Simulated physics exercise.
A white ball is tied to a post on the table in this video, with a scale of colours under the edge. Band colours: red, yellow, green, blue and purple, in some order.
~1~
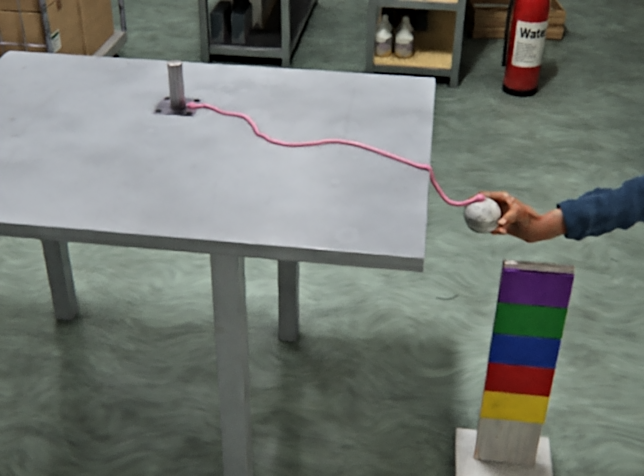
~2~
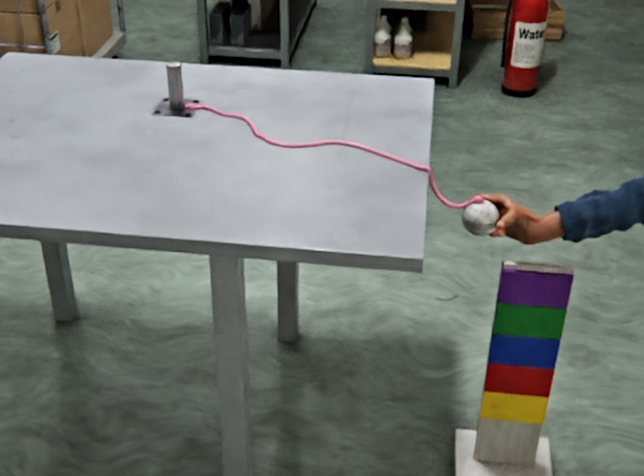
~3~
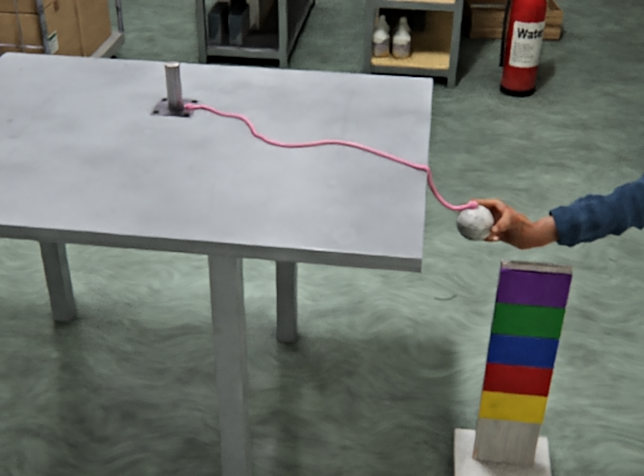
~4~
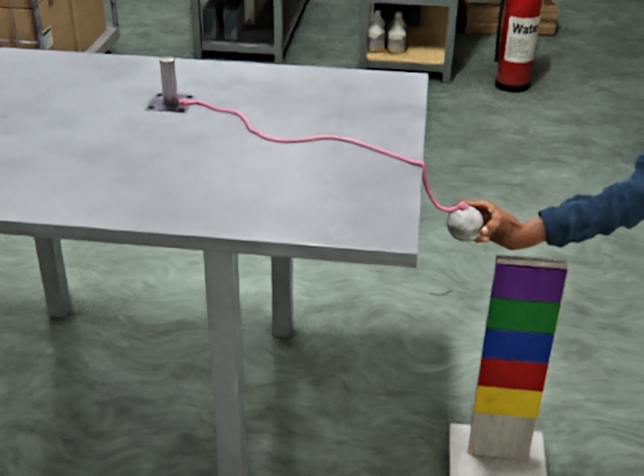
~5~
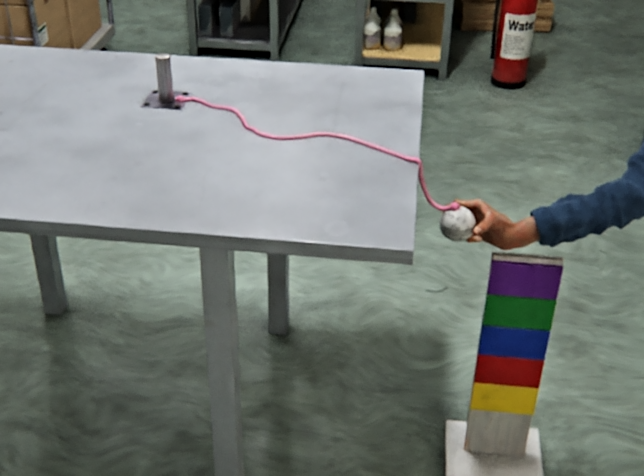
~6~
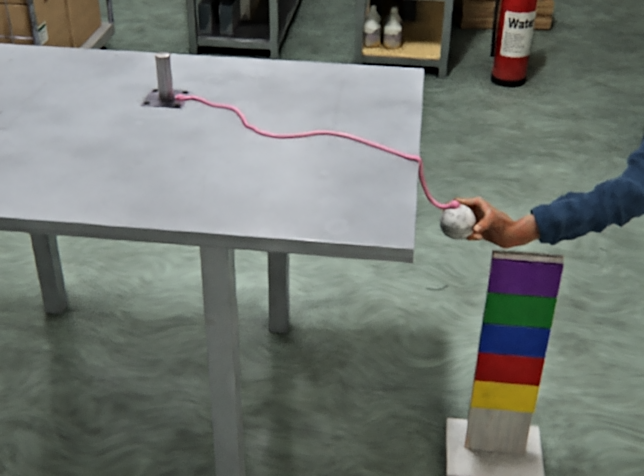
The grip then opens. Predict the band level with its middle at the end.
Prediction: Purple.
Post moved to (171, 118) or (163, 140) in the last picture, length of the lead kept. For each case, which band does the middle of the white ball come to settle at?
Green; green.
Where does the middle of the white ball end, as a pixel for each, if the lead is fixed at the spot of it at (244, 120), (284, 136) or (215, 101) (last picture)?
Result per try (px, approx.): (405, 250); (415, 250); (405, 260).
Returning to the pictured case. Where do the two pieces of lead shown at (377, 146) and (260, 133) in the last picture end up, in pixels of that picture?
(408, 150), then (291, 124).
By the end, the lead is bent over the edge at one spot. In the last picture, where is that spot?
Look close to (388, 150) - that's the one.
Soon after, ball near (393, 258); level with purple.
Then, ball near (421, 268); level with purple.
At rest, ball near (406, 263); level with purple. Its centre hangs level with the purple band.
